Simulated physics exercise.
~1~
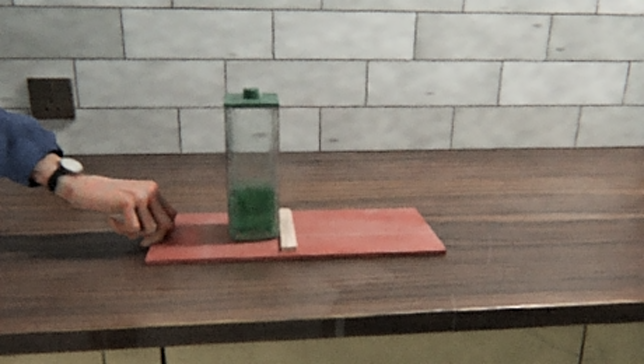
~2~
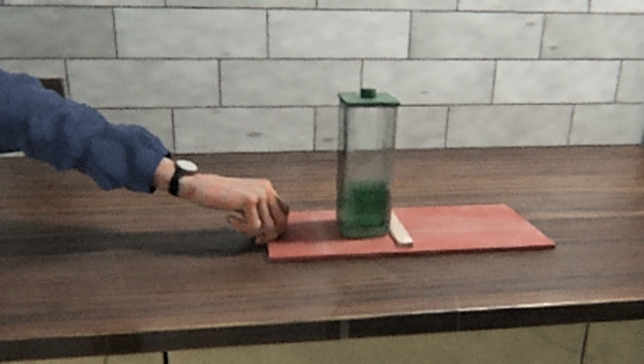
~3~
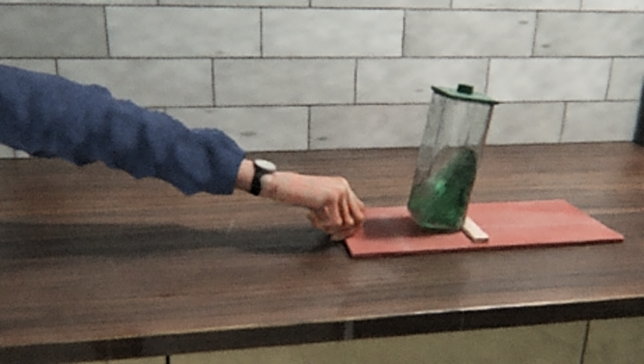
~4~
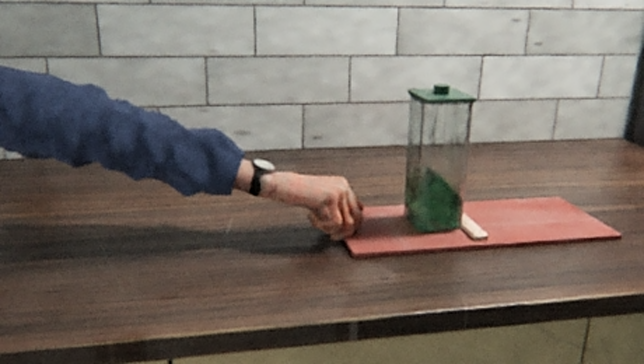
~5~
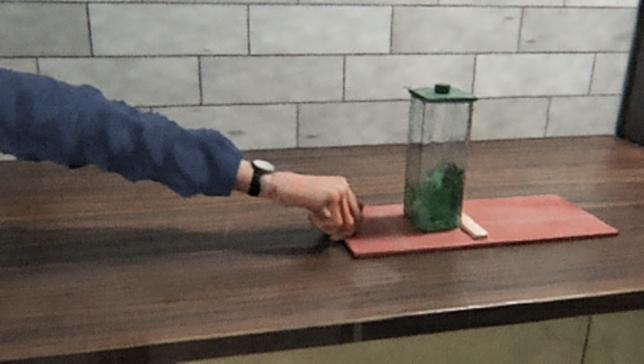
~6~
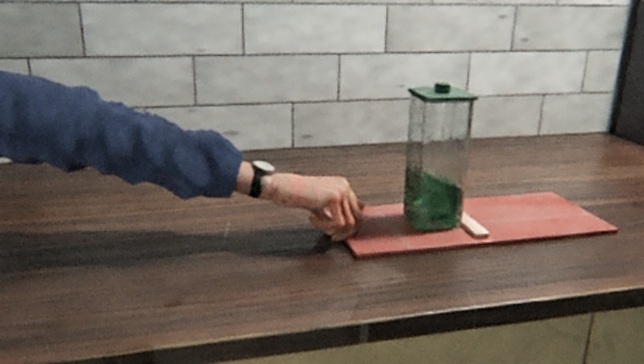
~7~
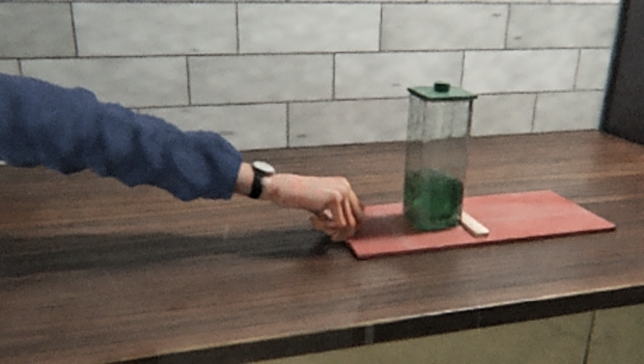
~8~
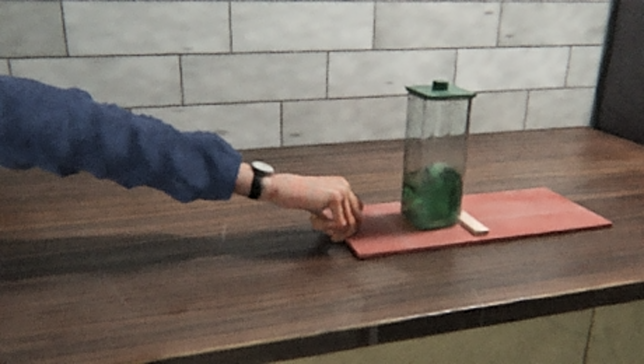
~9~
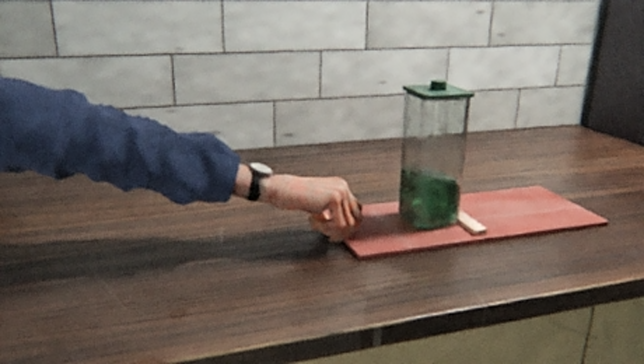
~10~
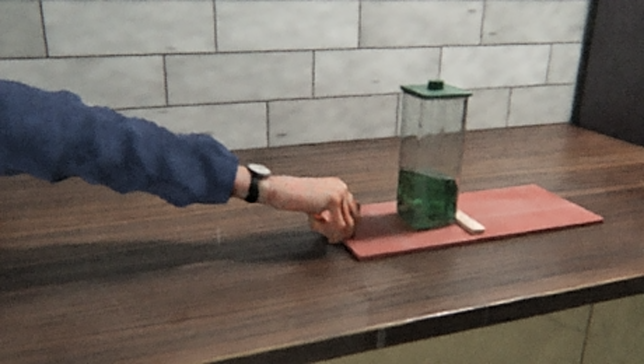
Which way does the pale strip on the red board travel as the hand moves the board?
The pale strip travels to the right, carried along with the red board.
Square bottle of green liquid riding a red board pushed right by a hand, tipping rightward, then settling back upright.
